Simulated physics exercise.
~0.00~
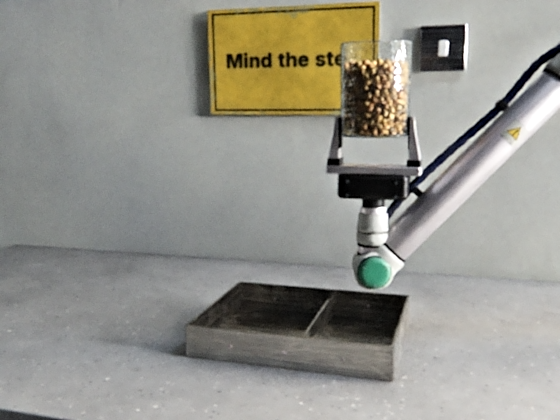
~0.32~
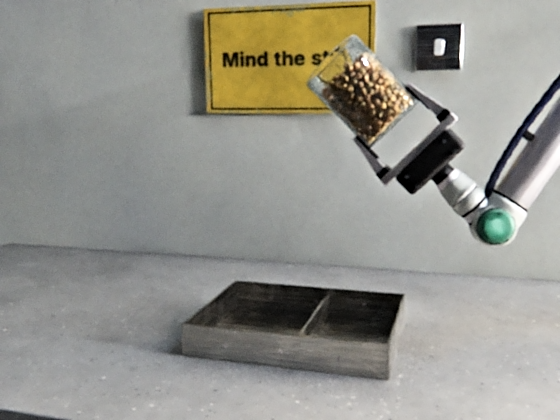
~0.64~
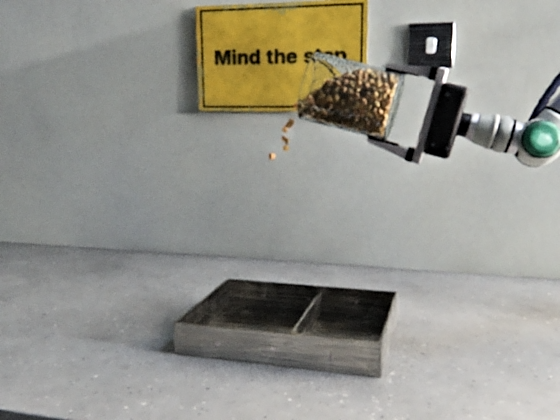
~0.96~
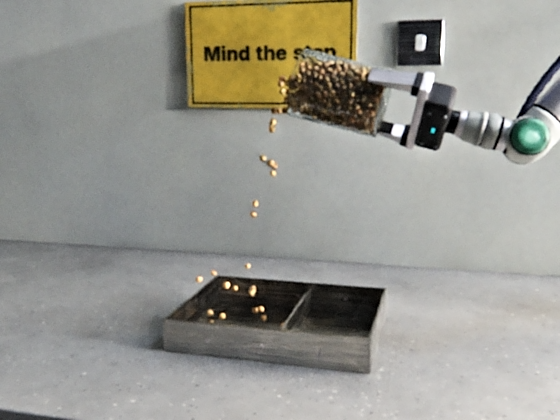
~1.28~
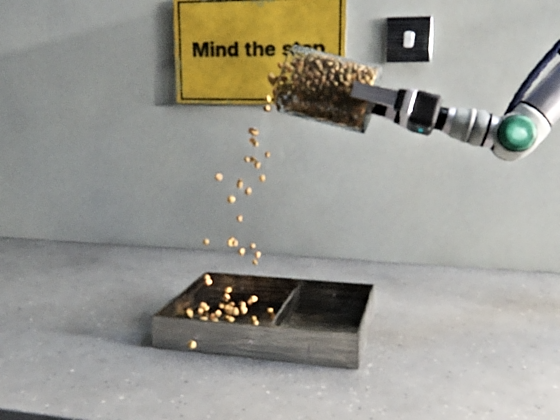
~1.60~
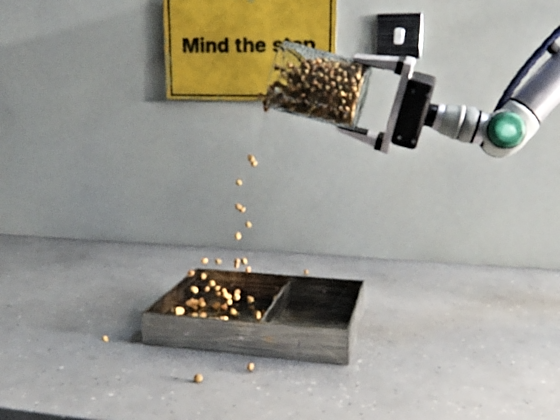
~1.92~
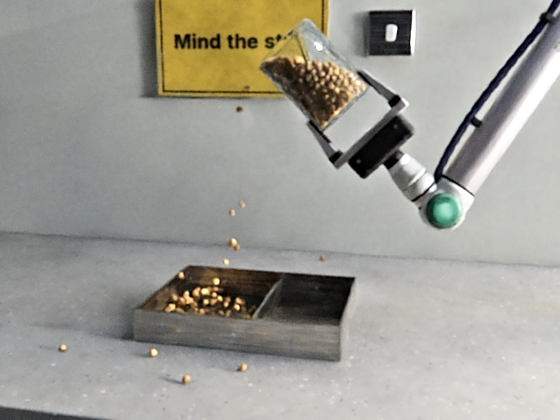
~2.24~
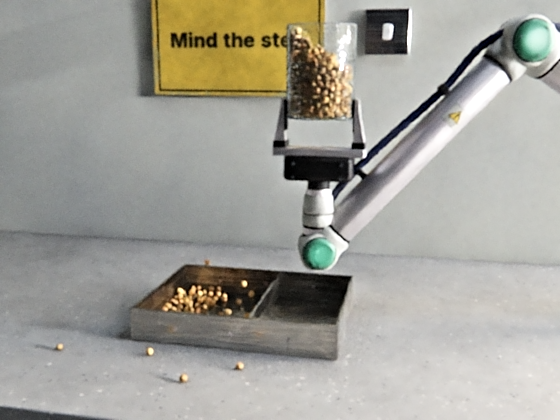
A robot arm tipped a clear cup of dried chickpeas to the left above a divided tray, pouring some into the left section while a few scattered onto the table, then turned the cup upright again with most of the chickpeas still inside.
